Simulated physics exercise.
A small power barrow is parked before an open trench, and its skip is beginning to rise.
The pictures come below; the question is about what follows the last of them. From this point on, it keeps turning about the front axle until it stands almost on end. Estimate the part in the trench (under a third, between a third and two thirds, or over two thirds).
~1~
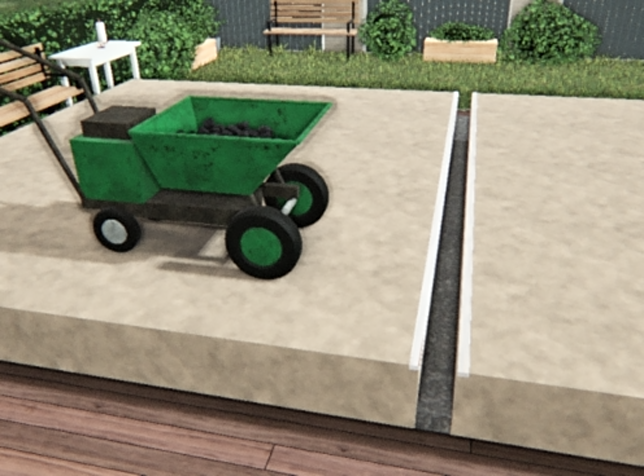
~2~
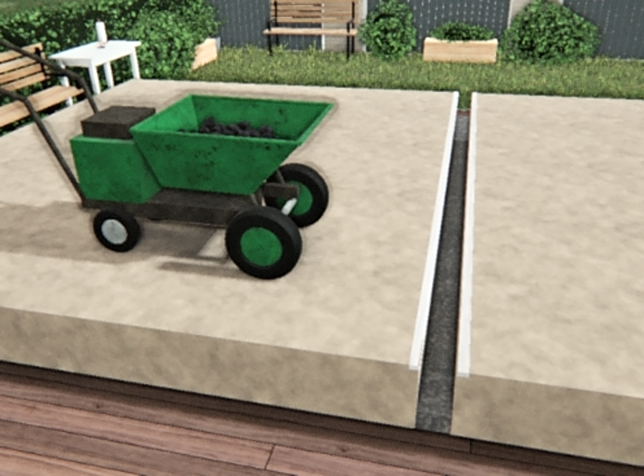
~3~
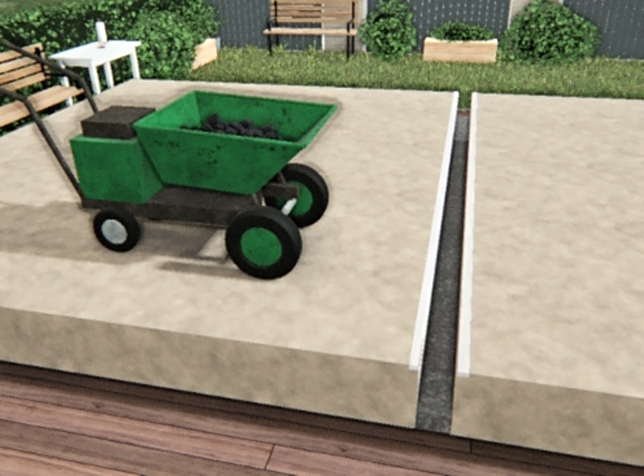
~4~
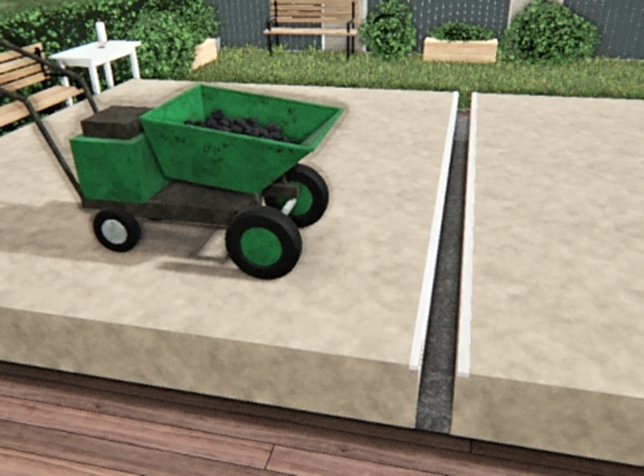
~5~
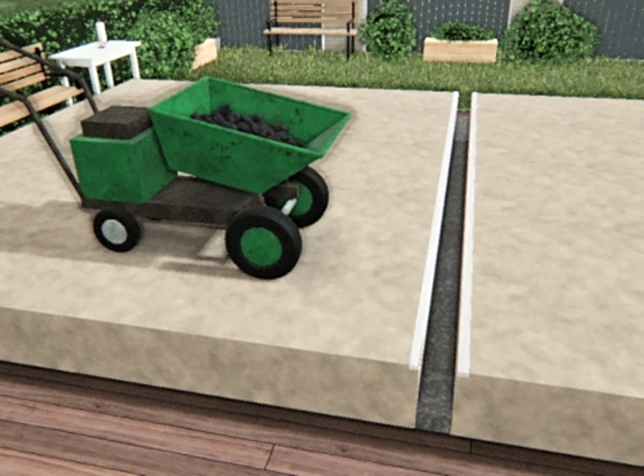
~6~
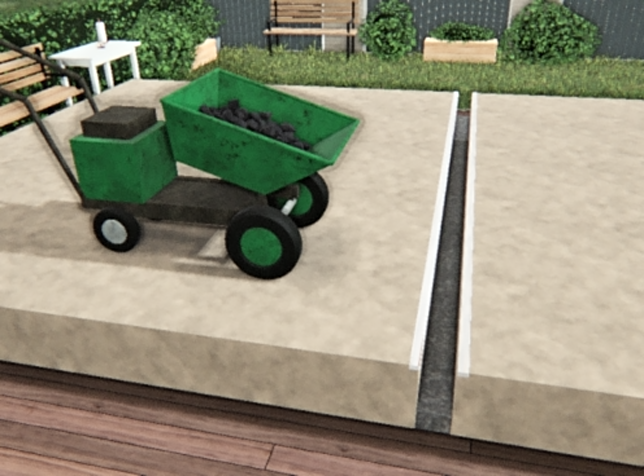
Between one third and two-thirds.
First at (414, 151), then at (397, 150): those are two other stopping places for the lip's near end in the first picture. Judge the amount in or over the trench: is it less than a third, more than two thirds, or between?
Place one, less than a third; place two, under a third.
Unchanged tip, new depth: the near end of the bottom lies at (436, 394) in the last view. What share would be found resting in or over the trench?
I'd put it at about 40 in a hundred.
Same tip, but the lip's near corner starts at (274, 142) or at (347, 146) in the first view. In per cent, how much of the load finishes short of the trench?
In order: 70 % and 0 %.
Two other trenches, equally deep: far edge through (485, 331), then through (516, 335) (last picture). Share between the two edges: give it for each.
The first try comes out at 50 percent and the second at 60 percent.
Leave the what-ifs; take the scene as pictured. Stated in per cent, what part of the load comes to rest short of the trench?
It works out to roughly 40 percent.
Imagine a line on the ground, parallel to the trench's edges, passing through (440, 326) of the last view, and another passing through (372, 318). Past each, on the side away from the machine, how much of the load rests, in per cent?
About 30 and 90 %.
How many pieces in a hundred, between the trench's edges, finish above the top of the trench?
Roughly 5 %.
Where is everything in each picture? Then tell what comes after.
Lip of the skip at (297, 143), level; top of the load at (227, 137), lumps of coal; first edge of the trench at (421, 323); far edge at (465, 329), the trench under half as wide as the skip, and about as deep as wide, in the first frame.
Lip of the skip at (299, 144), level; top of the load at (228, 136), in the second frame.
Lip of the skip at (304, 146), tipped barely; top of the load at (216, 136), in the third frame.
Lip of the skip at (311, 150), tipped a little; top of the load at (206, 133), in the fourth frame.
Lip of the skip at (321, 156), tipped a little; top of the load at (213, 128), in the fifth frame.
Lip of the skip at (331, 164), tipped clearly; top of the load at (221, 122); first edge of the trench at (421, 323); far edge at (465, 329), in the sixth frame.
Soon, skip tipped steeply; all in the skip.
A while on, skip tipped steeply; nearly all in the skip; a small part short of the trench.
Towards the end, skip tipped right over; about a quarter in the skip; about half short of the trench; about a third in or heaped over the trench; a small part beyond it.
Finally, skip tipped right over; a small part in the skip; about a third short of the trench; about half in or heaped over the trench; a small part beyond it.
